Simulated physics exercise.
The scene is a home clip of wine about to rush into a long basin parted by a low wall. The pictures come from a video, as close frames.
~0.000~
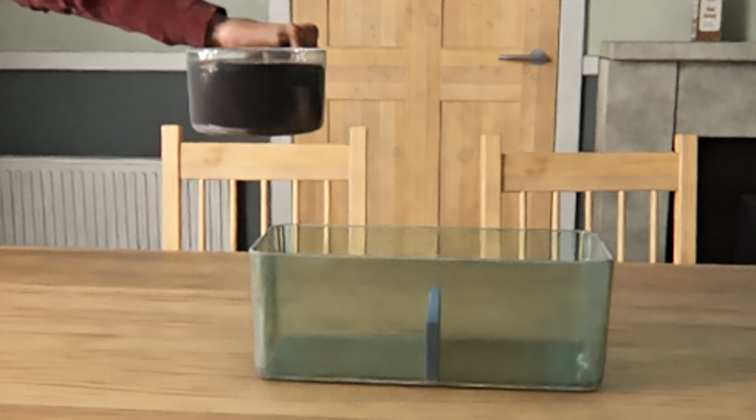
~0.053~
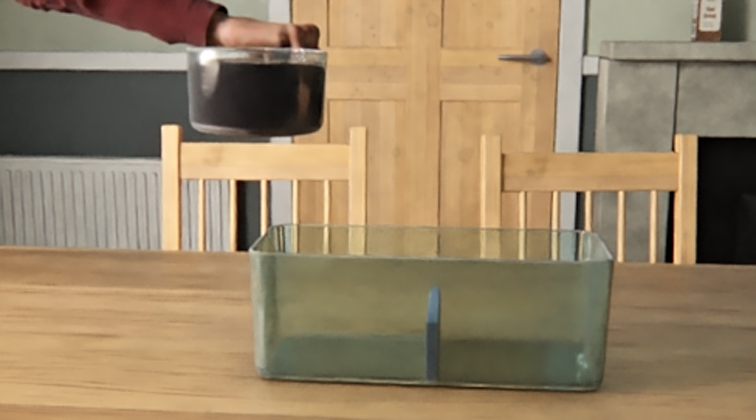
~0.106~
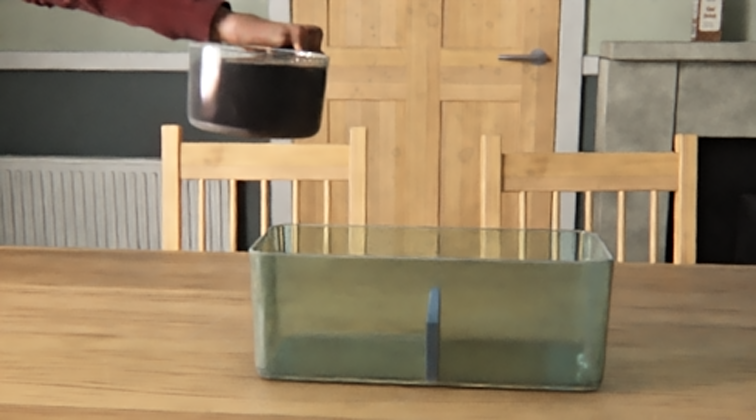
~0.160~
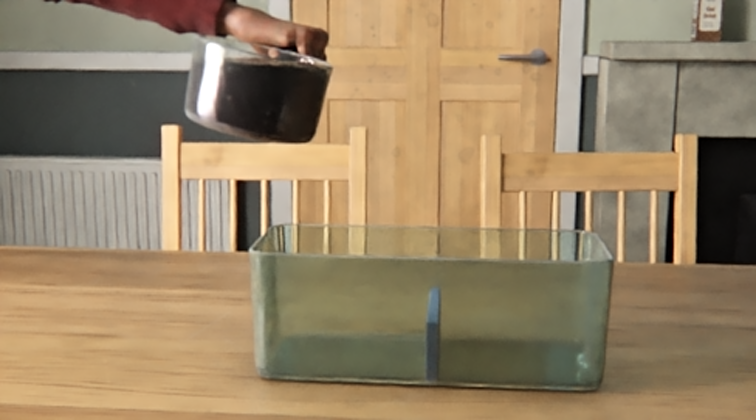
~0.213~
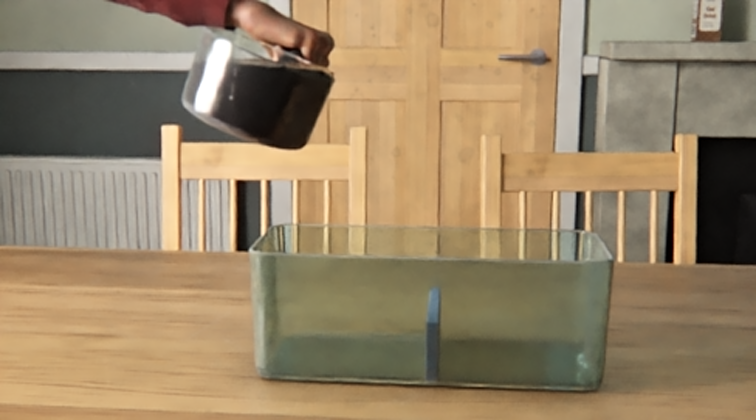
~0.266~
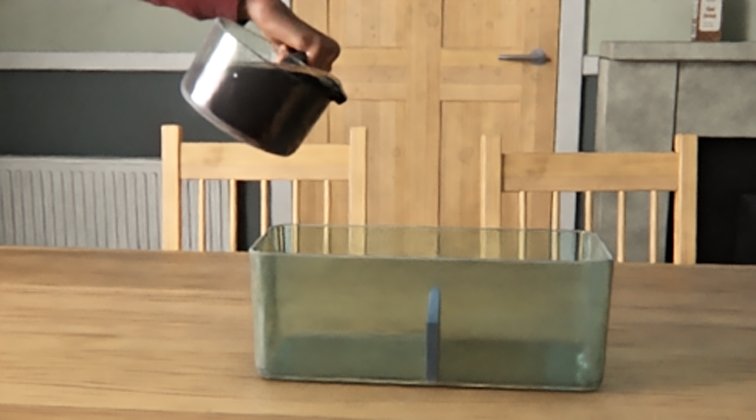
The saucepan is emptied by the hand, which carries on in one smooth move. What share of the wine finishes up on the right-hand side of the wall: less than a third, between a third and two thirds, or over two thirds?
Smaller than a third.
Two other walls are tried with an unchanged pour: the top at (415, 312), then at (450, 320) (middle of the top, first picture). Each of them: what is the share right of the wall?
My guess is some 20 percent the first time and some 15 percent the second.
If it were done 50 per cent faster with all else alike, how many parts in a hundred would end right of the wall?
I'd put it at some 10 percent.
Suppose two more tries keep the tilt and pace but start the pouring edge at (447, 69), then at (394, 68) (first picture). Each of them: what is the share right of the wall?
95 % and 70 %.
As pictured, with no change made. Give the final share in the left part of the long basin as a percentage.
Roughly 95 %.
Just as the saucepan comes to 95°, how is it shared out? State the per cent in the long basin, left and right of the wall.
About 30 per cent left, 0 per cent right.
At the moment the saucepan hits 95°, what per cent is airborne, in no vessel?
Estimated at 40 per cent or so.
A moment on, the saucepan is tipped on its side and 30 per cent is still to pour, 29 is left of the wall and 0 right of it.
Next, the saucepan is tipped right over and 5 per cent is still to pour, 86 is left of the wall and 0 right of it.
Then the saucepan is tipped right over and 0 per cent is still to pour, 93 is left of the wall and 3 right of it.
Later the saucepan is tipped right over and 0 per cent is still to pour, 94 is left of the wall and 4 right of it.
At rest 94 per cent lies left of the wall, 4 right of it and 2 outside.
